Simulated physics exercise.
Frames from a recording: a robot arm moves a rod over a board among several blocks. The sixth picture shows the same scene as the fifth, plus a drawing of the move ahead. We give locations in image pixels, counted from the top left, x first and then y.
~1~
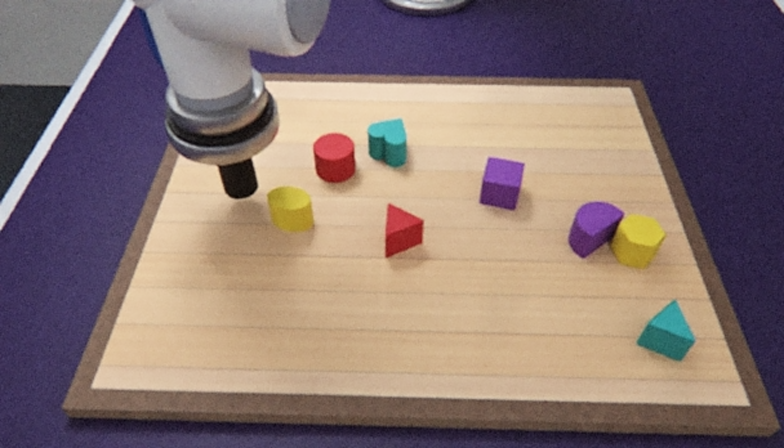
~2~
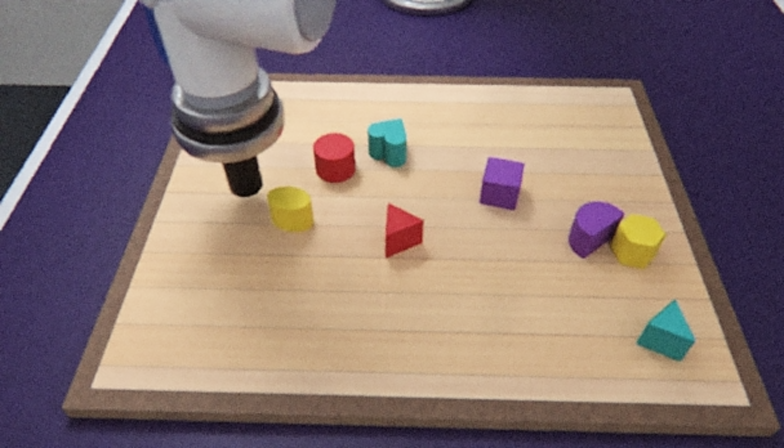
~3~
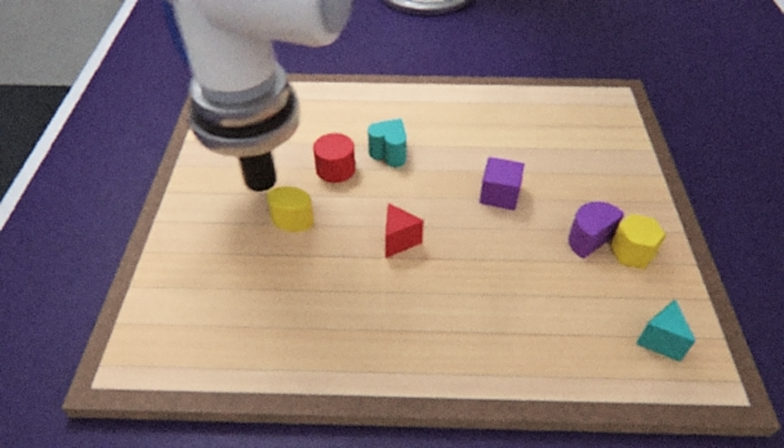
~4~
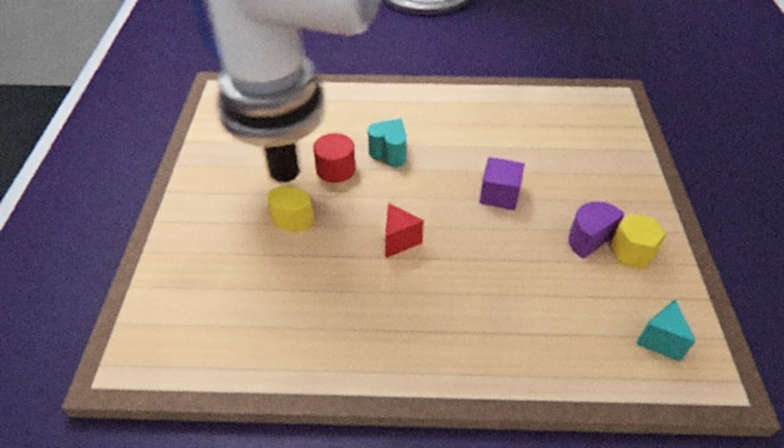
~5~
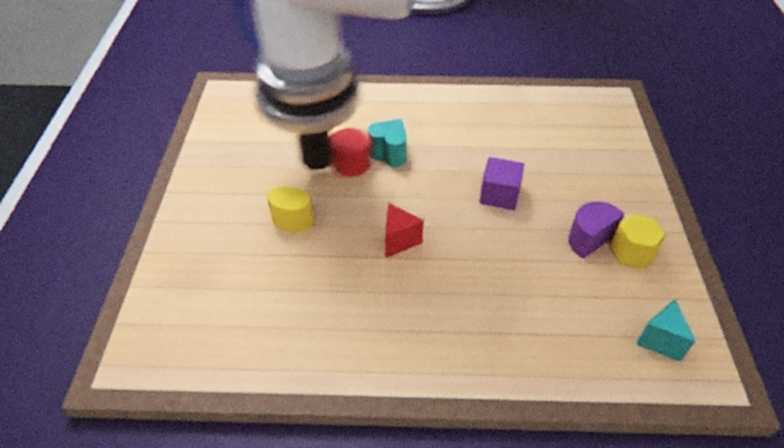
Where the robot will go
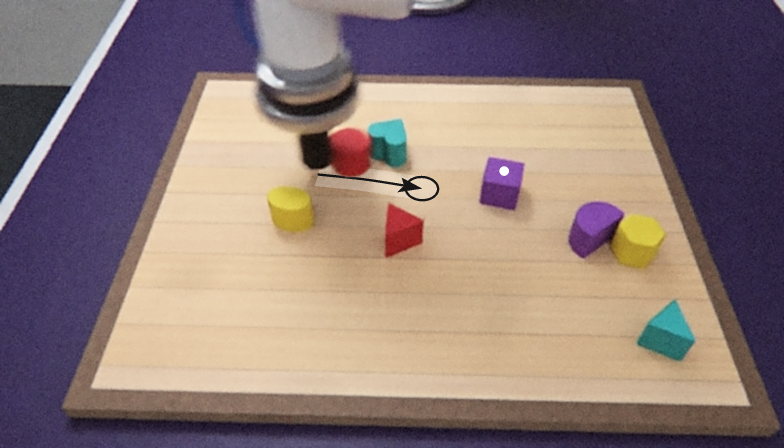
At first, a robot arm holds a black rod near the left side of a wooden board, beside a yellow block, with other colored blocks scattered around. The rod moves right and away, passing behind the yellow block, then pushes the red cylinder a short way right, up close to the turquoise heart.
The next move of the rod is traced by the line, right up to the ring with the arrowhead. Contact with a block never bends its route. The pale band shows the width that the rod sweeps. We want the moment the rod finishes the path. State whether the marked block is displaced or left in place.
The marked block is left alone.
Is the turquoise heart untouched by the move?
Final answer: No.
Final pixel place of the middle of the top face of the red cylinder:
The red cylinder ends near (380, 133).
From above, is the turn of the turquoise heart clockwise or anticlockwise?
Watching from overhead, you'd notice the turquoise heart rotating clockwise.
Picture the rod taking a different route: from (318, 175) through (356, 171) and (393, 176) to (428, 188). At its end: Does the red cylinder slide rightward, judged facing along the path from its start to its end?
No, I don't think so.
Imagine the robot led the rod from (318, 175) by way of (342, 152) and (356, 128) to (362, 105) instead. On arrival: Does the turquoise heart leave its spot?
I'd say yes.
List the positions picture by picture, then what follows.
The first frame shows rod tip (242, 188); block tops, red cylinder (334, 145); turquoise heart (390, 130); purple four-sided block (504, 171).
The second frame shows rod (246, 186); blocks unchanged.
The third frame shows rod (261, 181); blocks unchanged.
The fourth frame shows rod (284, 172); blocks unchanged.
The fifth frame shows rod (316, 160); red cylinder (350, 140); turquoise heart (390, 130); purple four-sided block (504, 171).
Path on the board, from (318, 175) directly to (422, 188); the dot is on the purple four-sided block.
On the path given first. One third of the way, rod (352, 163); red cylinder (372, 134); turquoise heart (403, 123), turned 30° clockwise.
Two thirds of the way, rod (388, 168); red cylinder (380, 133); turquoise heart (409, 121), turned 25° clockwise.
At the end, rod (423, 174); red cylinder (380, 133); turquoise heart (409, 121), turned 25° clockwise; purple four-sided block in place.
